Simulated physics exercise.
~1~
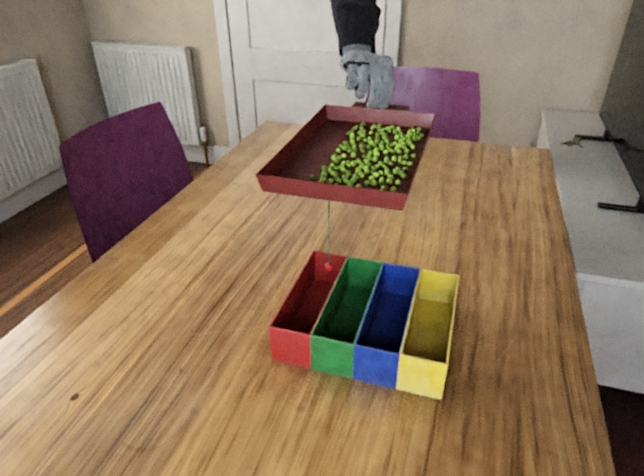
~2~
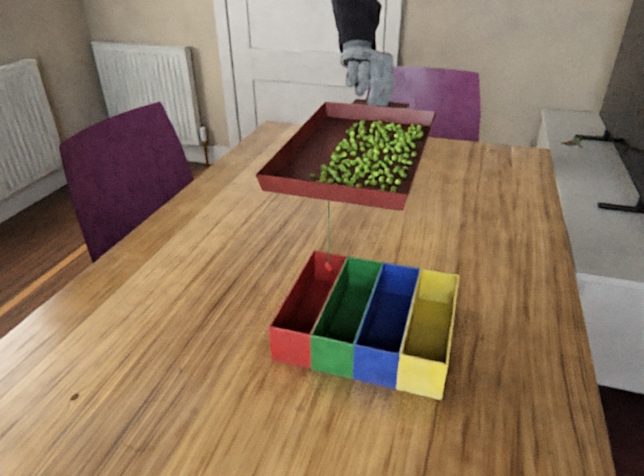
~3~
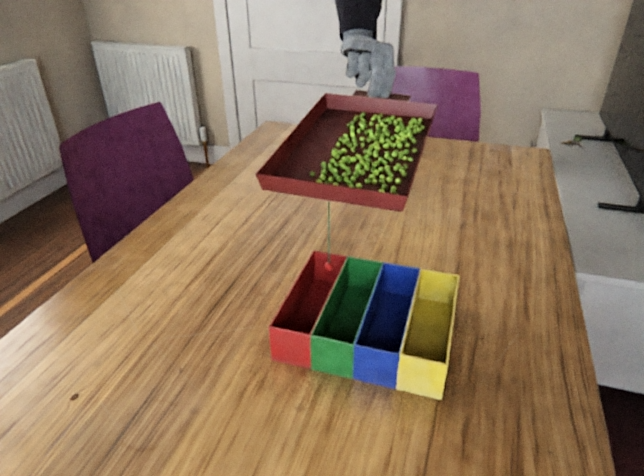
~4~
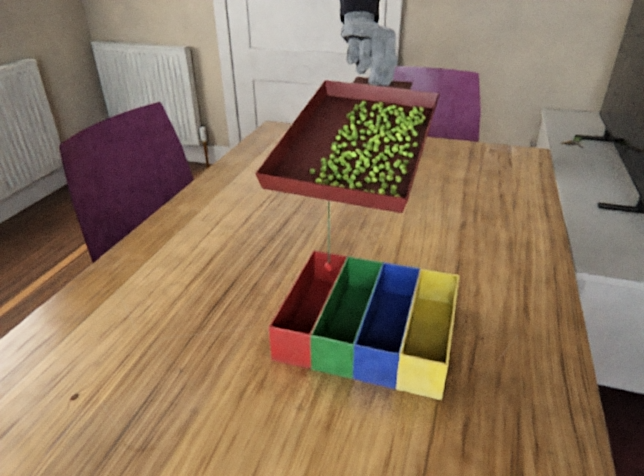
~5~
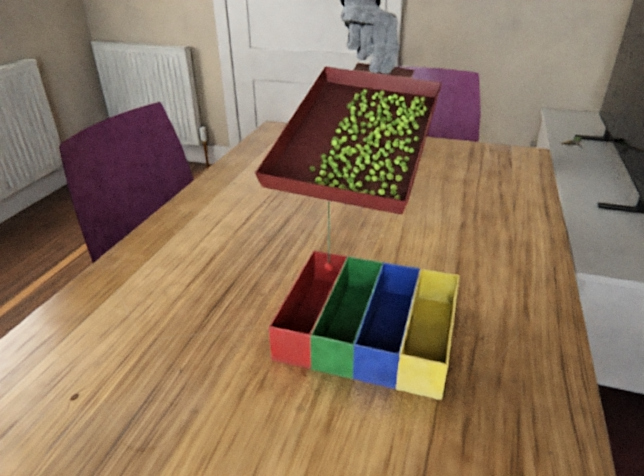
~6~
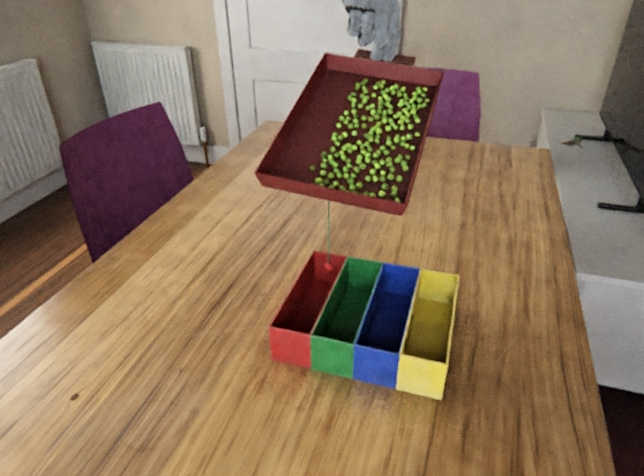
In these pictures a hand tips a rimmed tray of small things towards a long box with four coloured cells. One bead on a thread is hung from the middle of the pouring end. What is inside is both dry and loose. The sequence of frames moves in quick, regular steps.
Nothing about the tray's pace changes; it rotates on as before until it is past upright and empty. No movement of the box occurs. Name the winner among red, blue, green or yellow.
Winner: Blue.
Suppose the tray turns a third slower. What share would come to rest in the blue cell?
I'd put it near 70 per cent.
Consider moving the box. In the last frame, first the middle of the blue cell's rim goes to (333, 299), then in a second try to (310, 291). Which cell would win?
In the first case it's yellow, in the second it's the yellow cell.
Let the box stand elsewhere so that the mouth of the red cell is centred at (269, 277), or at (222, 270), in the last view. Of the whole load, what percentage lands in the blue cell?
It comes to roughly 20 per cent in one try and roughly 0 per cent in the next.
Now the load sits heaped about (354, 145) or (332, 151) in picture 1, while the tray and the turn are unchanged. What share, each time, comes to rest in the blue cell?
It comes to about 60 per cent the first time and about 50 per cent the second.
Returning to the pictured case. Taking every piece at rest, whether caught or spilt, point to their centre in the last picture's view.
I'd put the middle somewhere around (375, 340).
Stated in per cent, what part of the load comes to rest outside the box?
Roughly 0 percent of the load.
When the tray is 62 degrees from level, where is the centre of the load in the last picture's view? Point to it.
Somewhere around pixel (378, 191) in the last picture.
Soon after the last picture, tray tipped steeply; nearly all on the tray; a stray few in the blue cell; a stray few falling or outside the box.
A little later, tray tipped past a quarter turn; most on the tray; a small part in the blue cell; a stray few in the green cell; a small part falling or outside the box.
Later still, tray tipped past a quarter turn; about two thirds in the blue cell; about a third in the green cell; a stray few in the red cell; a stray few in the yellow cell.
At rest, tray tipped past a quarter turn; about two thirds in the blue cell; about a third in the green cell; a stray few in the red cell; a stray few in the yellow cell.
